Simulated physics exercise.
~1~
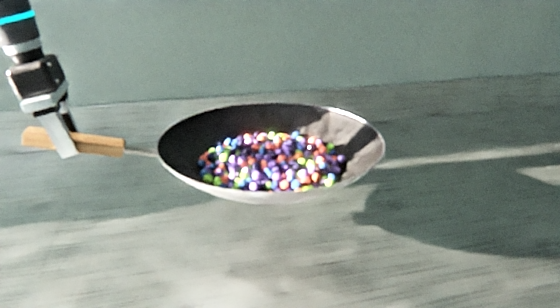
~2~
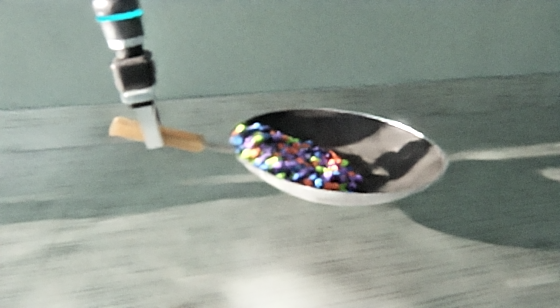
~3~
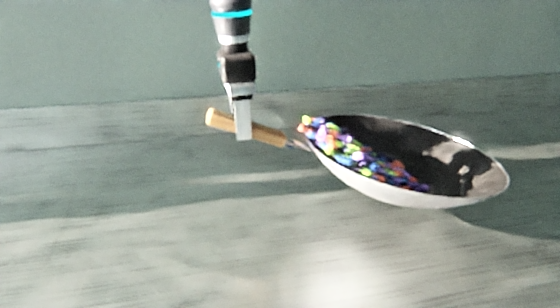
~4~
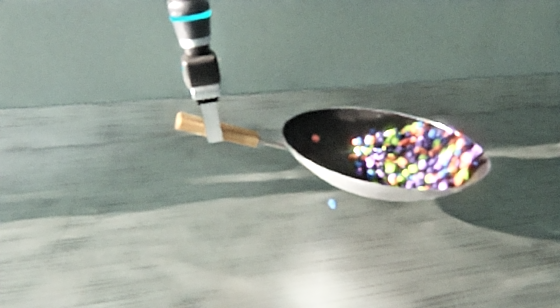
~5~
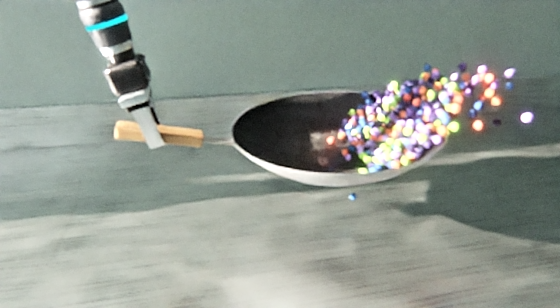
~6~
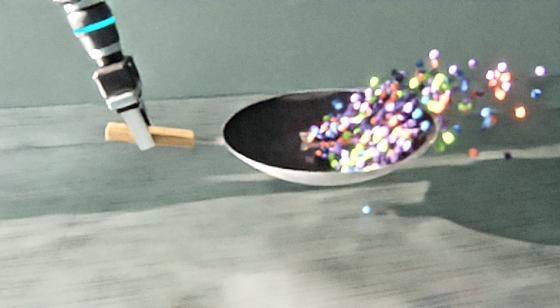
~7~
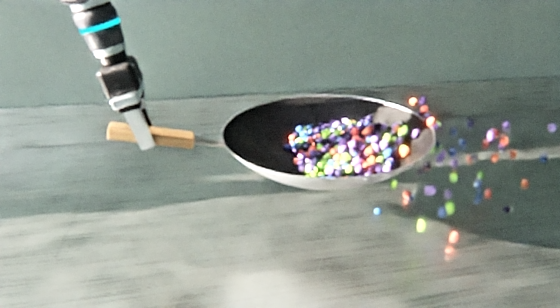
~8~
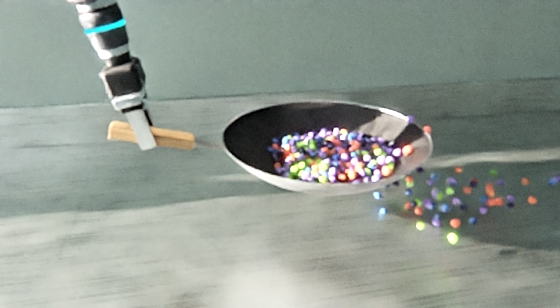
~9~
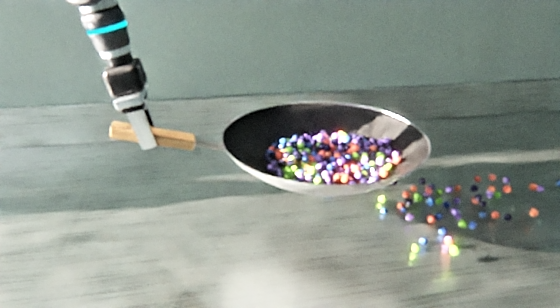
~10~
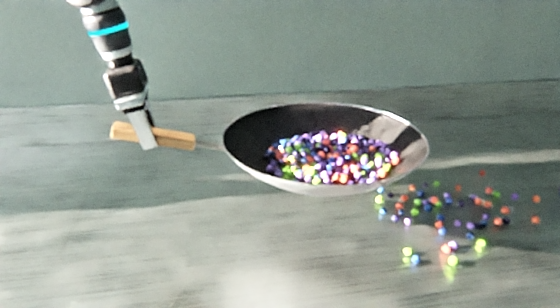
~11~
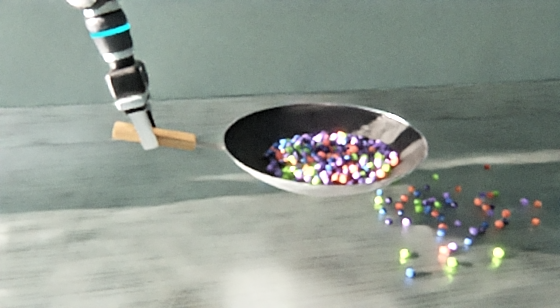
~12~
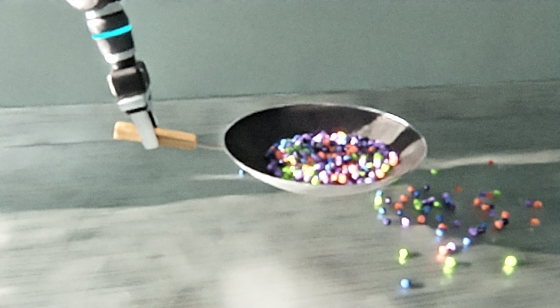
On a grey surface, a robot arm jerks a wok of colourful sweets, spilling some rightward.
